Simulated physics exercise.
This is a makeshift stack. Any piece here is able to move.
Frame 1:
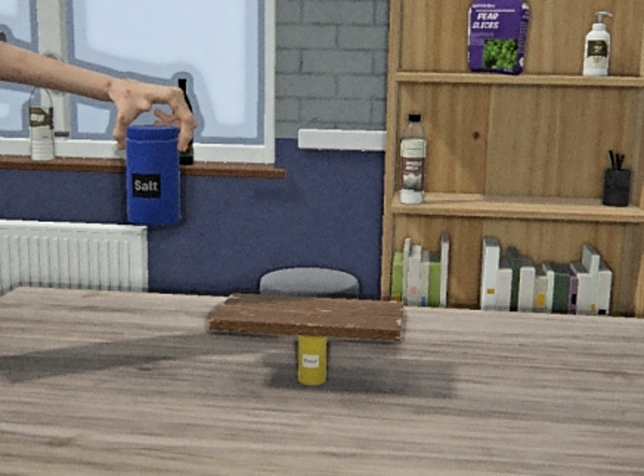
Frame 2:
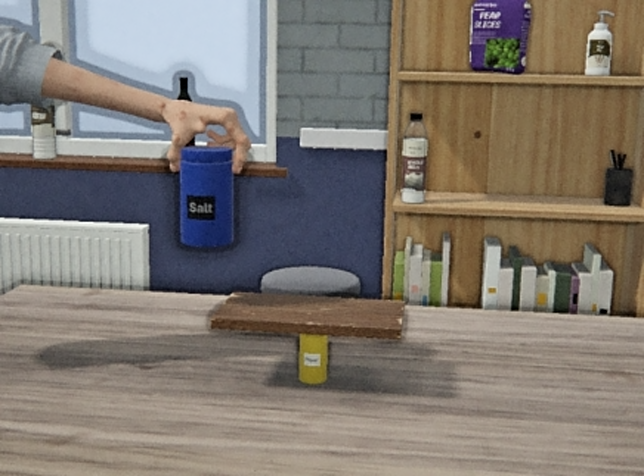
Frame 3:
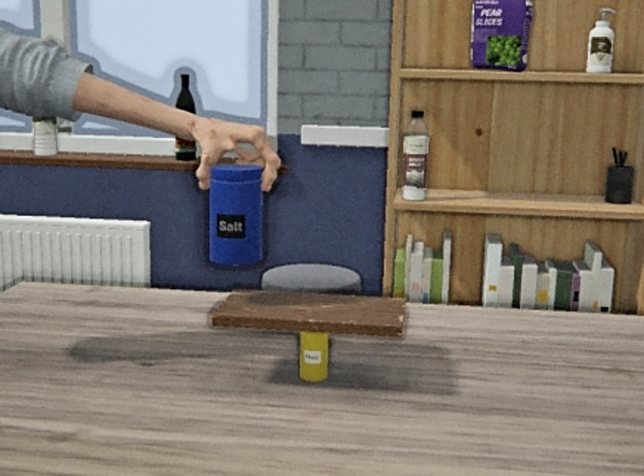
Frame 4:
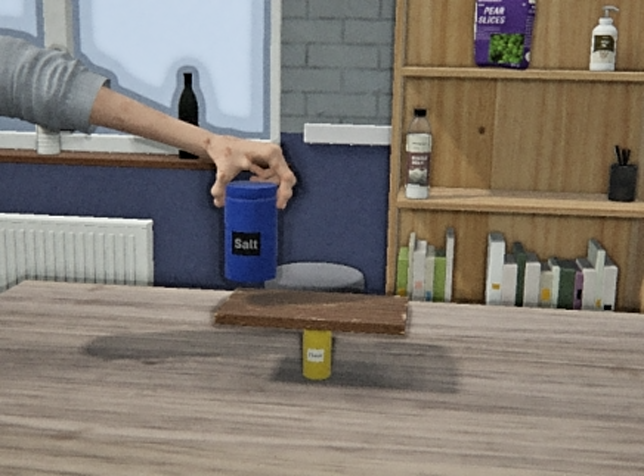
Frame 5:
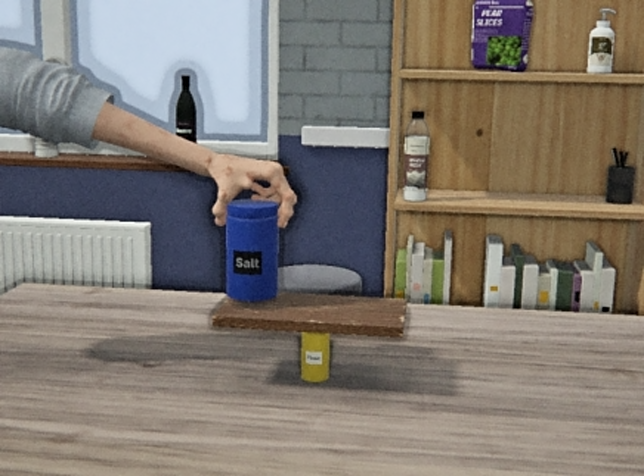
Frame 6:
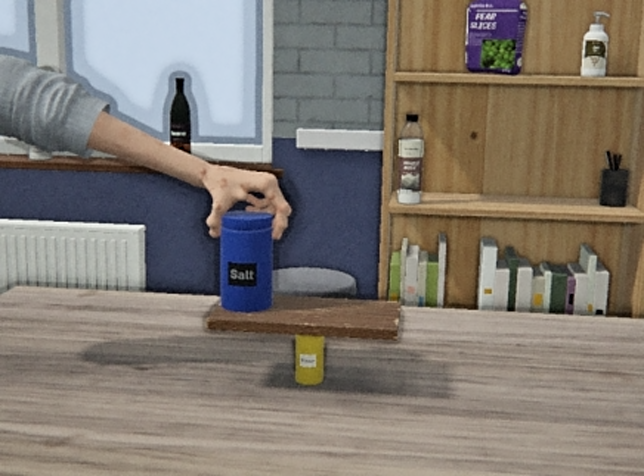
The clip shows a hand carrying a blue salt jar rightward and downward over a table, then setting it on the left part of a brown board resting on a small yellow shaker, with the fingers still gripping the jar.
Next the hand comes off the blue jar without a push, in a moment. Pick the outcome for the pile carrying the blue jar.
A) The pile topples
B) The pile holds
The answer is A.
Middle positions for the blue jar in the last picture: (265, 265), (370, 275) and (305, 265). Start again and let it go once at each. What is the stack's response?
The stack tumbles down the first time, tumbles down the second time, and remains standing the third time.
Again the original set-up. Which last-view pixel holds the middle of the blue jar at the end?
I'd point to roughly (125, 343).
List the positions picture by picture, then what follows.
In the first frame, on its way; blue jar (153, 174); yellow shaker (312, 351).
In the second frame, on its way; blue jar (207, 195); yellow shaker (314, 350).
In the third frame, on its way; blue jar (236, 213); yellow shaker (314, 347).
In the fourth frame, on its way; blue jar (251, 230); yellow shaker (317, 345).
In the fifth frame, on its way; blue jar (253, 249); yellow shaker (315, 348).
In the sixth frame, set down, still held; blue jar (247, 261); yellow shaker (310, 350).
Then, 0.40 s later than the last frame, blue jar now fallen; brown board tilted by 48°.
Then, 0.60 s later than the last frame, brown board now fallen; yellow shaker moved well along.
When it is over, fallen, brown board and blue jar; moved from the start, yellow shaker. End places, in pixels of the last picture, blue jar near (125, 343). The stack gives way.
